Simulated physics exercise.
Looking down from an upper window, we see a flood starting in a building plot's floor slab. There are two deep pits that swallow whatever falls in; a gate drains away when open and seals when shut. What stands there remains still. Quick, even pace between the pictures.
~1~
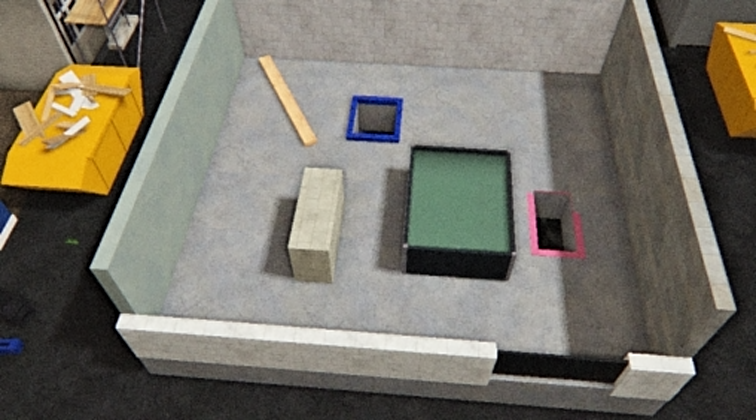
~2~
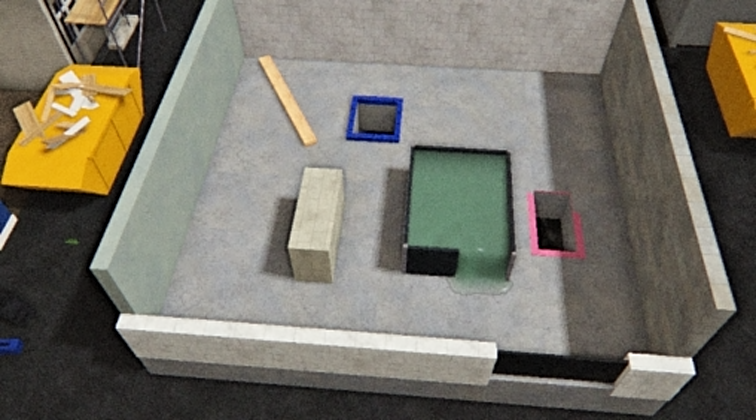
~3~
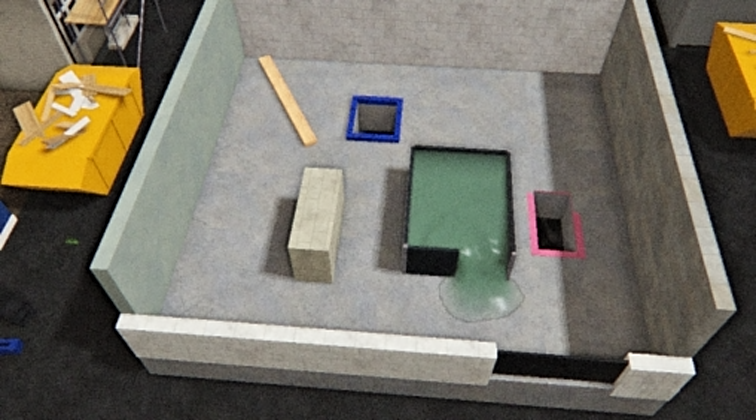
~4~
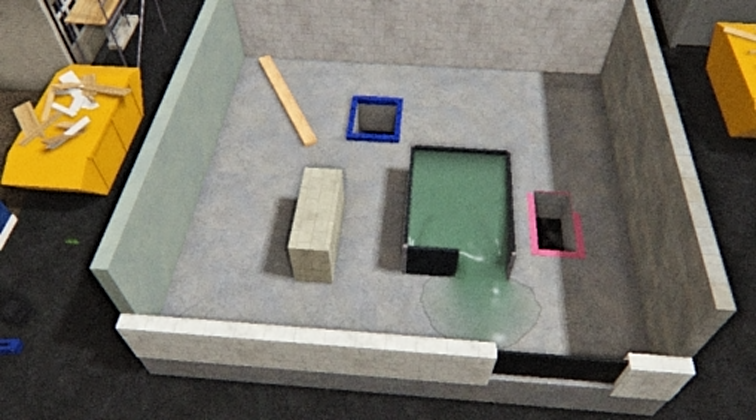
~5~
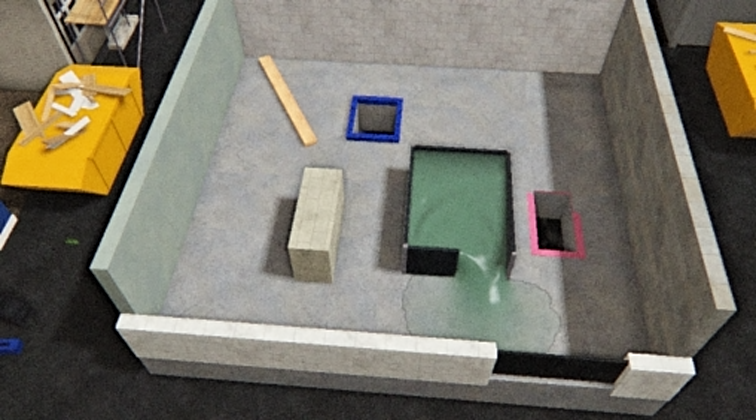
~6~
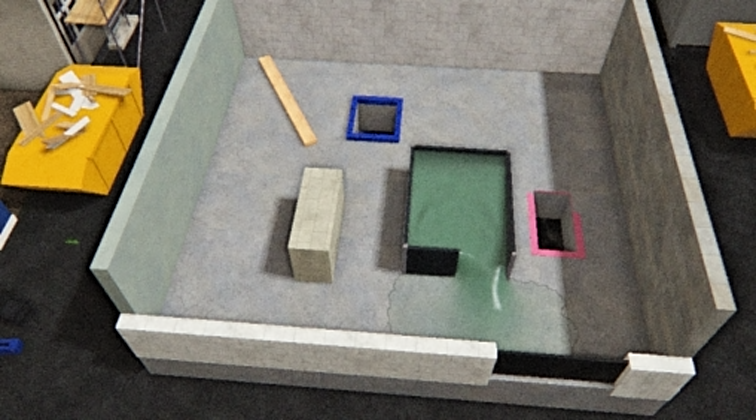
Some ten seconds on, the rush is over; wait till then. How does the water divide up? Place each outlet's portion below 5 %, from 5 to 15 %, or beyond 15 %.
At the end, the gate will be a minor outlet short of five per cent; the pink pit will be a major outlet past fifteen per cent; the blue pit will be a minor outlet short of five per cent.
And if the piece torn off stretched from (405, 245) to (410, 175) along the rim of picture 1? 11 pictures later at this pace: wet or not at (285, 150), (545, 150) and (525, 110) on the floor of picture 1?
The first would be drenched, the second still unwetted and the third still unwetted.
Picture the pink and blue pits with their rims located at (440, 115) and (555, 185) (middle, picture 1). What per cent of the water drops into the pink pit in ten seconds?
Result - pink pit, 2 in a hundred.
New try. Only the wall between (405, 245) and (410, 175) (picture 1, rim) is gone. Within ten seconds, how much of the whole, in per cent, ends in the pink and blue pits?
Result - pink: 6 %; blue: 4 %.
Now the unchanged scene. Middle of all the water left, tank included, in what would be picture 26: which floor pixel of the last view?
Close to (463, 269), I reckon.
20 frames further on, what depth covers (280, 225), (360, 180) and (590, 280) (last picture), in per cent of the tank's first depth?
Taking the places in turn, I get roughly 0, 0 and 10 percent.
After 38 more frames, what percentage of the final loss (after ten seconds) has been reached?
Share gone by then: About 55 %.
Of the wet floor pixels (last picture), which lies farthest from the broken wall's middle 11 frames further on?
The front tops out at about (197, 341).
A moment on, water covers 10 % of the floor; the gate 0 %, the pink pit 0 %, the blue pit 0 %.
Next, water covers 20 % of the floor; the gate 0 %, the pink pit 0 %, the blue pit 0 %.
Then, water covers 35 % of the floor; the gate 0 %, the pink pit 2 %, the blue pit 0 %.
Later, water covers 65 % of the floor; the gate 0 %, the pink pit 9 %, the blue pit 0 %.
In the end, water covers 90 % of the floor; the gate 0 %, the pink pit 17 %, the blue pit 0 %.
